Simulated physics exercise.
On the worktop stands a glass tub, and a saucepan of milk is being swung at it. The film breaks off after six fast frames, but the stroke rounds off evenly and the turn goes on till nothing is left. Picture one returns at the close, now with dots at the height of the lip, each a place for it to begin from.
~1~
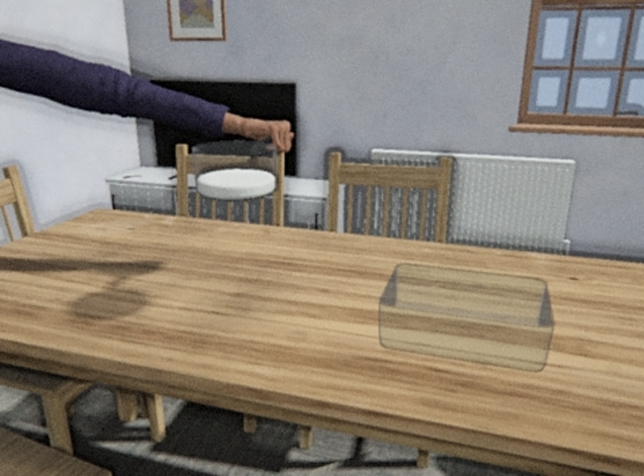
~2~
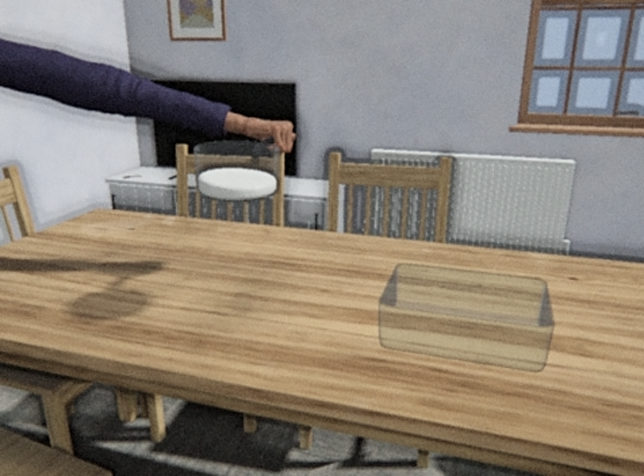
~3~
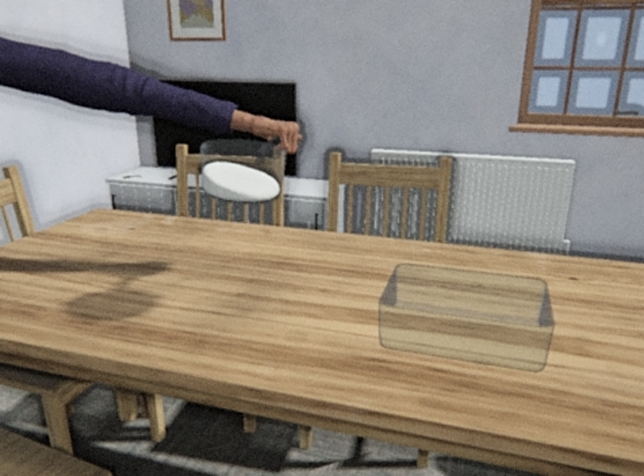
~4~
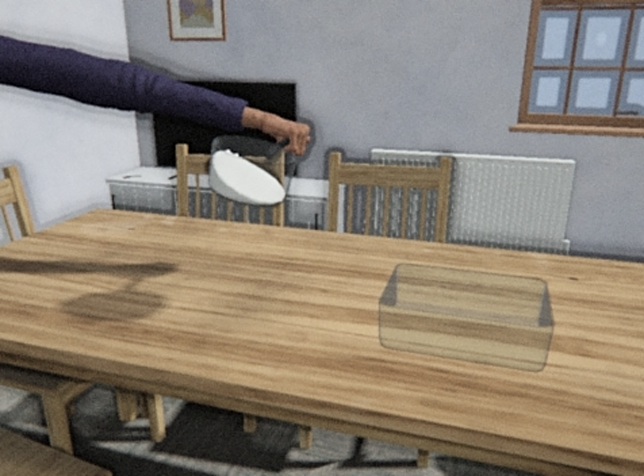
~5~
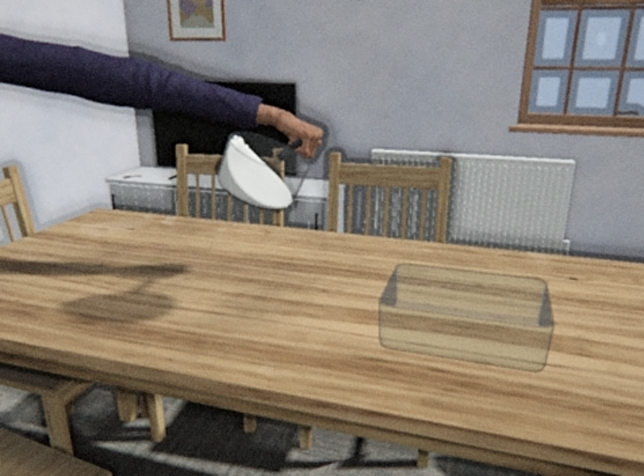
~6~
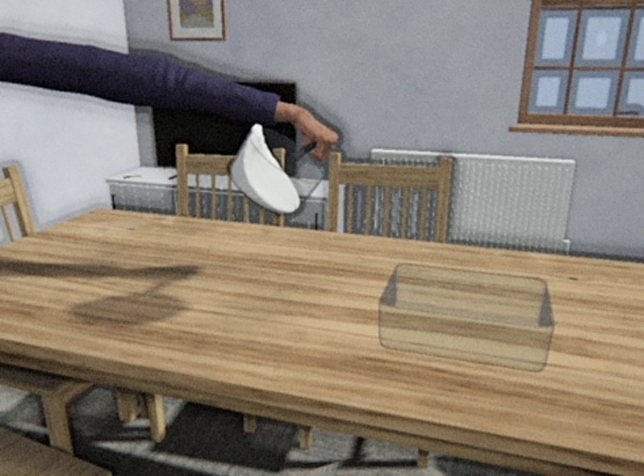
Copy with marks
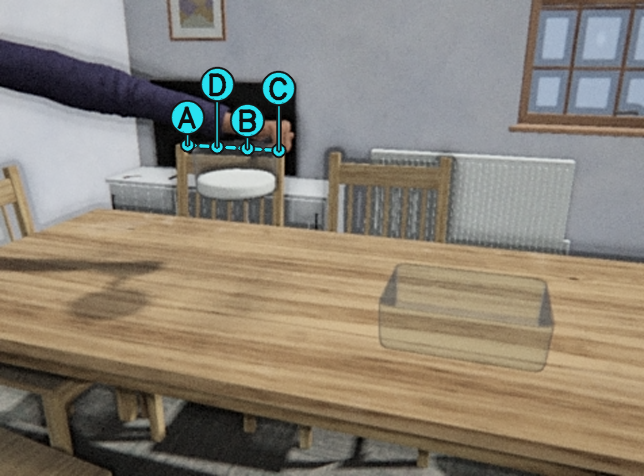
In a grey-walled room with a wood-framed window, a long wooden table is seen from slightly above by a still camera. A clear, open tub stands right of centre, with wooden chairs around the table and a dark screen behind. A purple-sleeved arm reaching in from the left holds a see-through pan of white liquid level, then moves it slightly rightward while tilting it steadily.
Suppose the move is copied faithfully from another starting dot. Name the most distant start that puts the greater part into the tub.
Take B.
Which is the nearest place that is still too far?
That would be D.
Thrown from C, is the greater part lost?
No, that is safe.
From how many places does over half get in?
Two of them.
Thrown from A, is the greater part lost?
Yes, that goes wrong.
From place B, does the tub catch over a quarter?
Yes, it does.
On the marked copy, A at (187, 145); B at (247, 148); C at (278, 150); D at (217, 146).
If A is chosen, about 13 % lands in the tub, 82 % falls short and 4 % goes beside or beyond.
If B is chosen, about 64 % lands in the tub, 23 % falls short and 13 % goes beside or beyond.
If C is chosen, about 72 % lands in the tub, 10 % falls short and 17 % goes beside or beyond.
If D is chosen, about 34 % lands in the tub, 61 % falls short and 5 % goes beside or beyond.
